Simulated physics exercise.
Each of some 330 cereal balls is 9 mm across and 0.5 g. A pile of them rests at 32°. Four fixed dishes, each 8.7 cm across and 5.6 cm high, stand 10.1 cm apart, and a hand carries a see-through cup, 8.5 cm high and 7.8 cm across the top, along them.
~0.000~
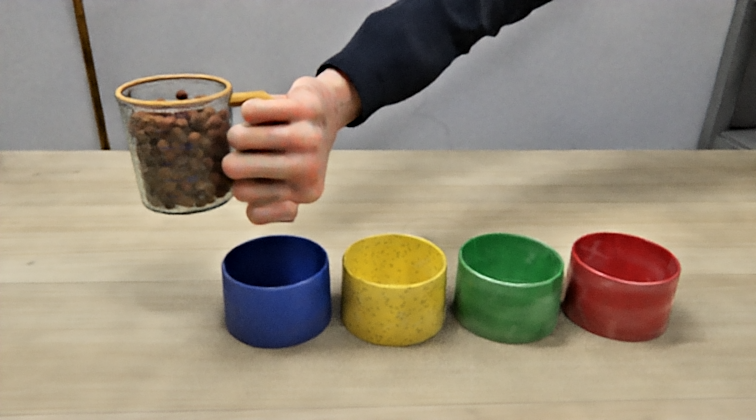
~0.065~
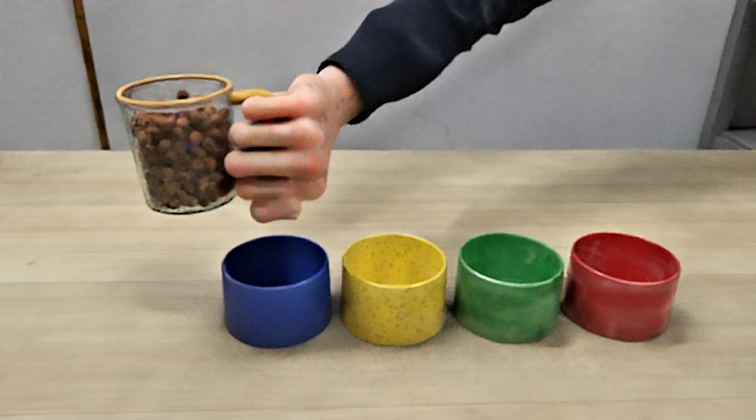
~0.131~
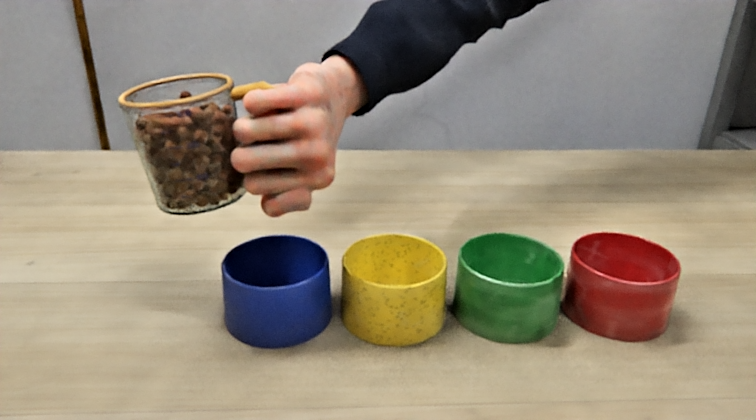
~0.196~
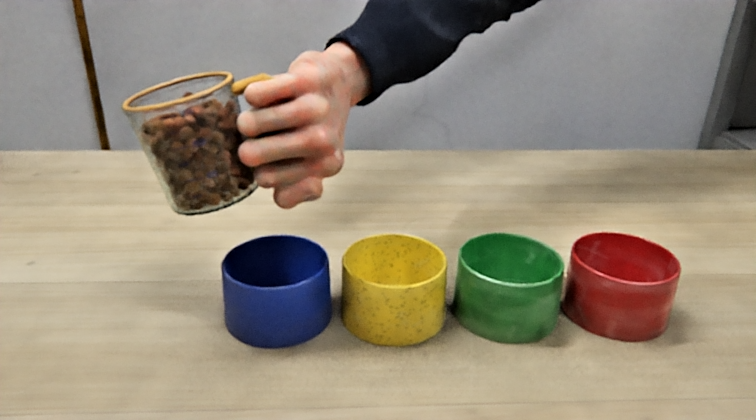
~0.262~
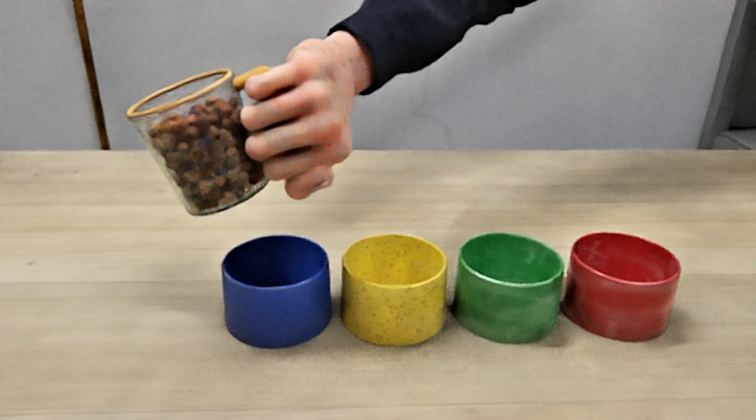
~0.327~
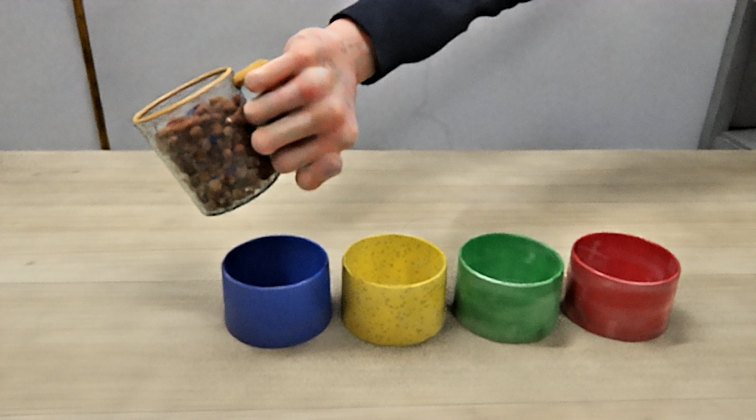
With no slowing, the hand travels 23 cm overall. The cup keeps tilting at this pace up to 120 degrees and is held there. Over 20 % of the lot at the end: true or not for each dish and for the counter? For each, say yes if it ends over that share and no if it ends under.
Red - no, blue - yes, green - no, yellow - no, counter - no.
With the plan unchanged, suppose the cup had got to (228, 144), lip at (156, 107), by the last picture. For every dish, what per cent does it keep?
The red dish keeps 0, the blue one 0, the green one 0 and the yellow one 90.
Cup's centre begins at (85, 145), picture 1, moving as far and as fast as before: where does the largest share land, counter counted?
Most of it lands at counter.
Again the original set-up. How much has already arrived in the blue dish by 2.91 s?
95 % so far.
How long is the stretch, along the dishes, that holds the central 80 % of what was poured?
6 centimetres.
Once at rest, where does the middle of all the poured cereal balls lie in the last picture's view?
When it all comes to rest, the middle is near (277, 287).
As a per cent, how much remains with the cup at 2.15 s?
It comes to about 0 percent.
Then, at 1.42 s, tilt 120 degrees; cup holds 30 %, blue 55 %.
Then, at 2.15 s, tilt 120 degrees; cup holds 0 %, blue 95 %.
Then, at 2.91 s, tilt 120 degrees; cup holds 0 %, blue 95 %.
At rest (3.2 s), red 0 %, blue 95 %, green 0 %, yellow 0 %, counter 5 %.
